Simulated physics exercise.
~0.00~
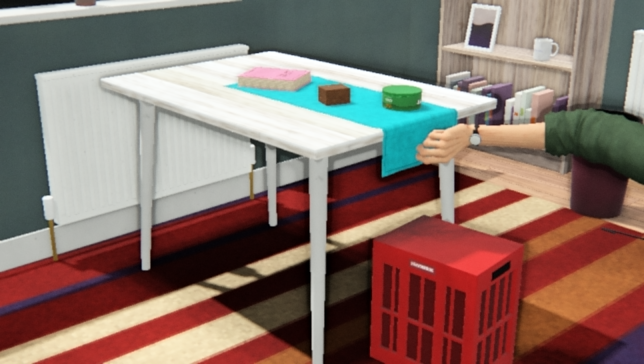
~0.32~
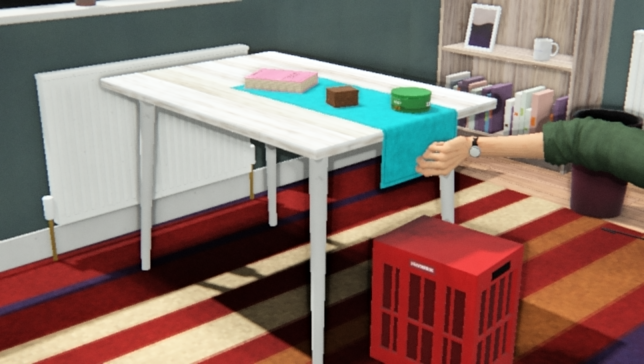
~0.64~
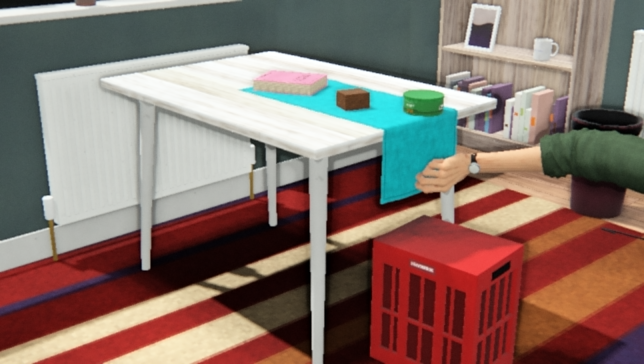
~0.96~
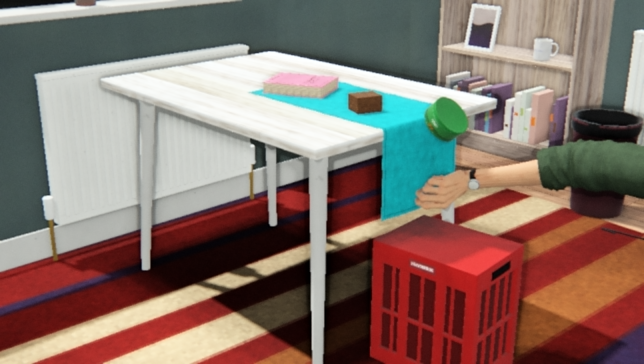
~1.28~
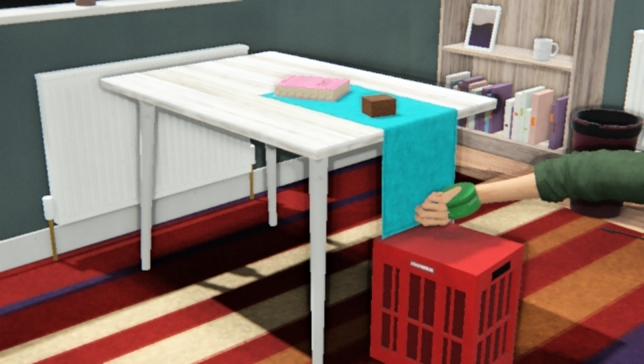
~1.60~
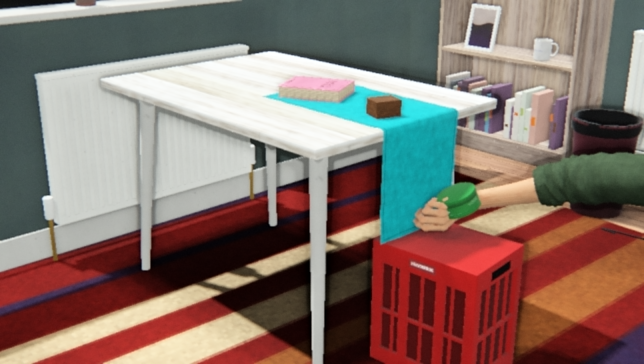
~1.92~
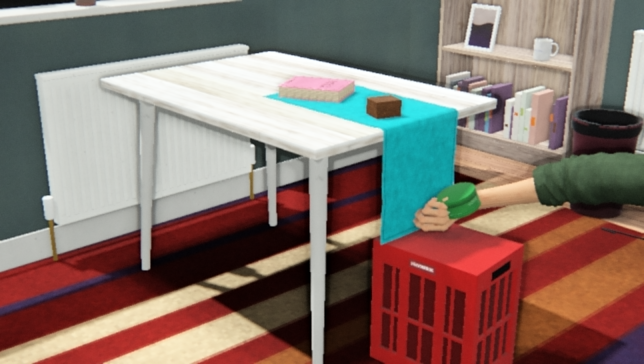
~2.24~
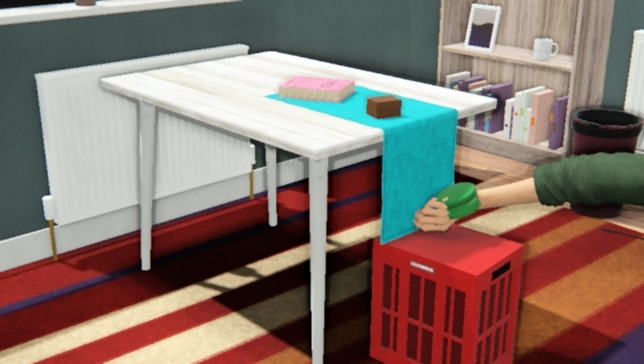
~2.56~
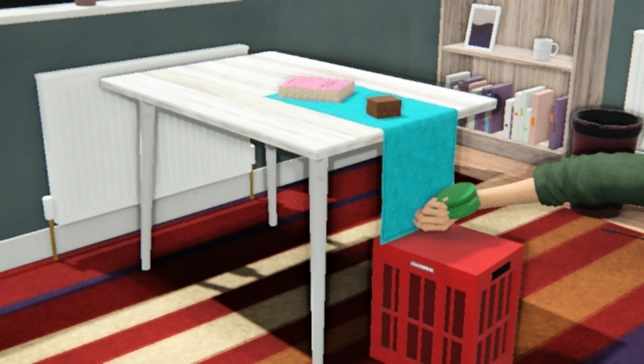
A room with a striped rug, a white radiator and a bookshelf is seen from slightly above by a still camera. On a pale wooden table, a pink book, a small brown block and a green tub sit in a row on a turquoise scarf, its end hanging above a red crate. A hand in a green sleeve pulls the hem down, and all three objects slide right. The tub tips over the edge and drops beside the hand. The hem reaches the crate and everything stops, the book and block still on the table, the tub resting against the hand.
